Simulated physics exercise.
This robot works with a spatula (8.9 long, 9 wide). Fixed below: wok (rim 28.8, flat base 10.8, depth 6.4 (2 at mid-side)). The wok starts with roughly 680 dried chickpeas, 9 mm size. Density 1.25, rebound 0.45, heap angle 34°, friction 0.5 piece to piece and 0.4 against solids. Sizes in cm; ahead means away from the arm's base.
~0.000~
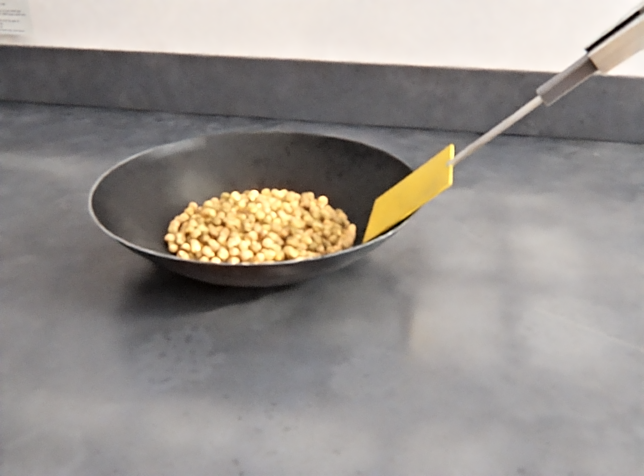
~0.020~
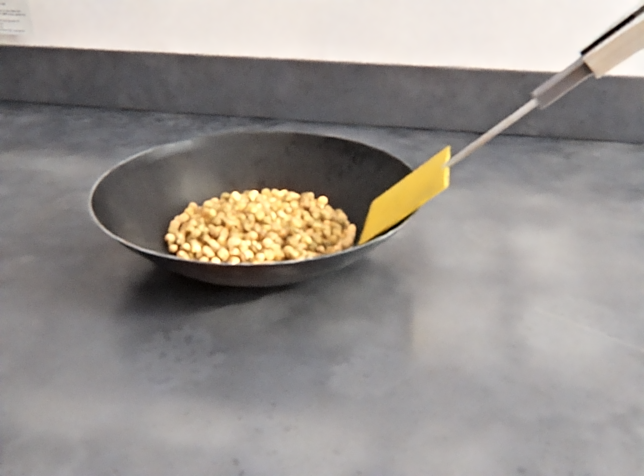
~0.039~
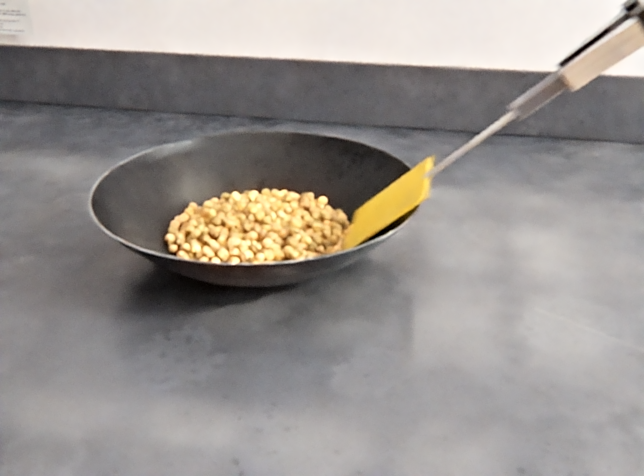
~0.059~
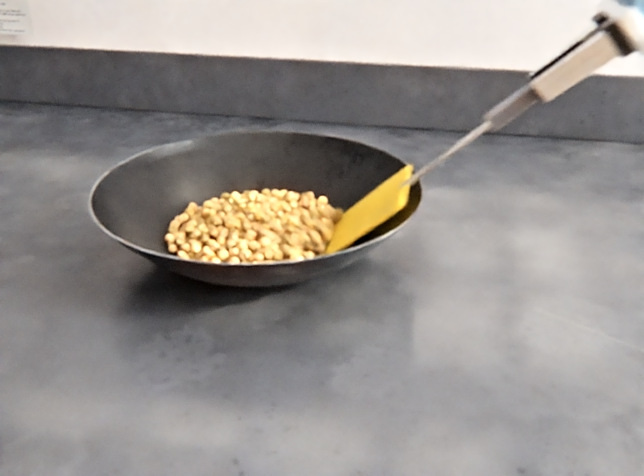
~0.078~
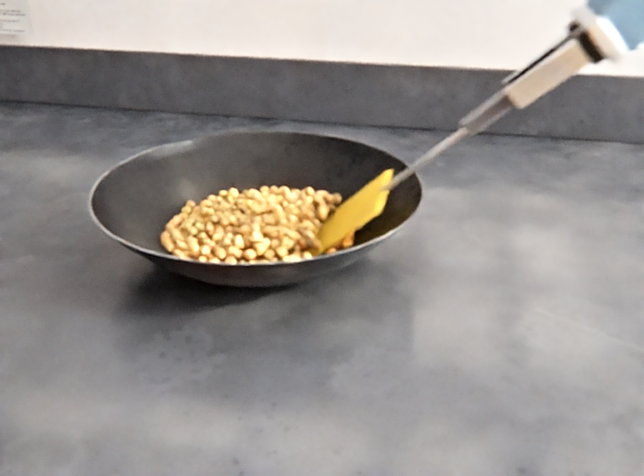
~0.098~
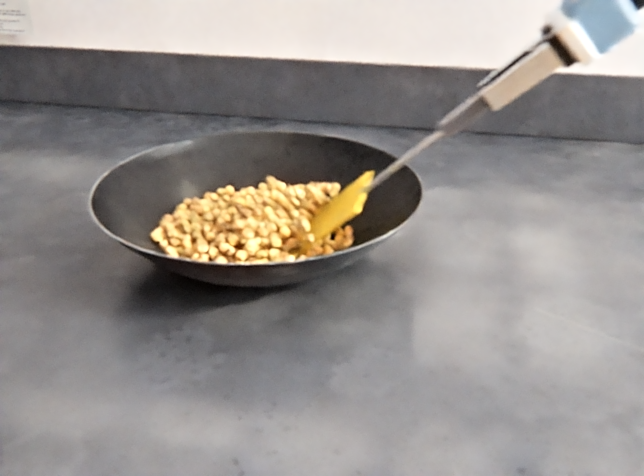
In this clip, a robot arm lowers a yellow spatula along the right side of a dark wok on a gray surface, then moves it leftward into the chickpeas, pushing the pile slightly left and mounding it a little higher.
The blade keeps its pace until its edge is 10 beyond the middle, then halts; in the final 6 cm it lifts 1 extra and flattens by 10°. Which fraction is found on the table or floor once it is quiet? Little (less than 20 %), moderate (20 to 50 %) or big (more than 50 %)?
On the table or floor the share is moderate, 20 to 50 %.
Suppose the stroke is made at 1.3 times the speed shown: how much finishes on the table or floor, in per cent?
About 40 per cent.
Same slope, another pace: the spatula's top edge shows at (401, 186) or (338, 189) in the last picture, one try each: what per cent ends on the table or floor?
Some 10 and 40 per cent.
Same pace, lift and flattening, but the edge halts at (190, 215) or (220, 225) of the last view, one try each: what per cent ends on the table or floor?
About 5 and 0 per cent.
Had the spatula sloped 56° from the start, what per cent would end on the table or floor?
Then about 35 per cent.
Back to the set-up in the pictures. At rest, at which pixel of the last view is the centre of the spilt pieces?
Around (19, 219).
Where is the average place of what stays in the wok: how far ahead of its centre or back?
Roughly 4.0 cm ahead.
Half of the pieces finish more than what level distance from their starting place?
Some 5 cm.
After 0.15 s, sloping 43°, highest piece 9 above the table; 683 in the wok.
After 0.19 s, sloping 40°, highest piece 9 above the table; 683 in the wok.
After 0.42 s, sloping 33°, highest piece 8 above the table; 486 in the wok, 112 on the table or floor, 85 on the blade or in flight.
After 1.47 s, sloping 33°, highest piece 7 above the table; 485 in the wok, 198 on the table or floor.
At rest, 485 in the wok, 198 on the table or floor. That is 29 % on the table or floor.
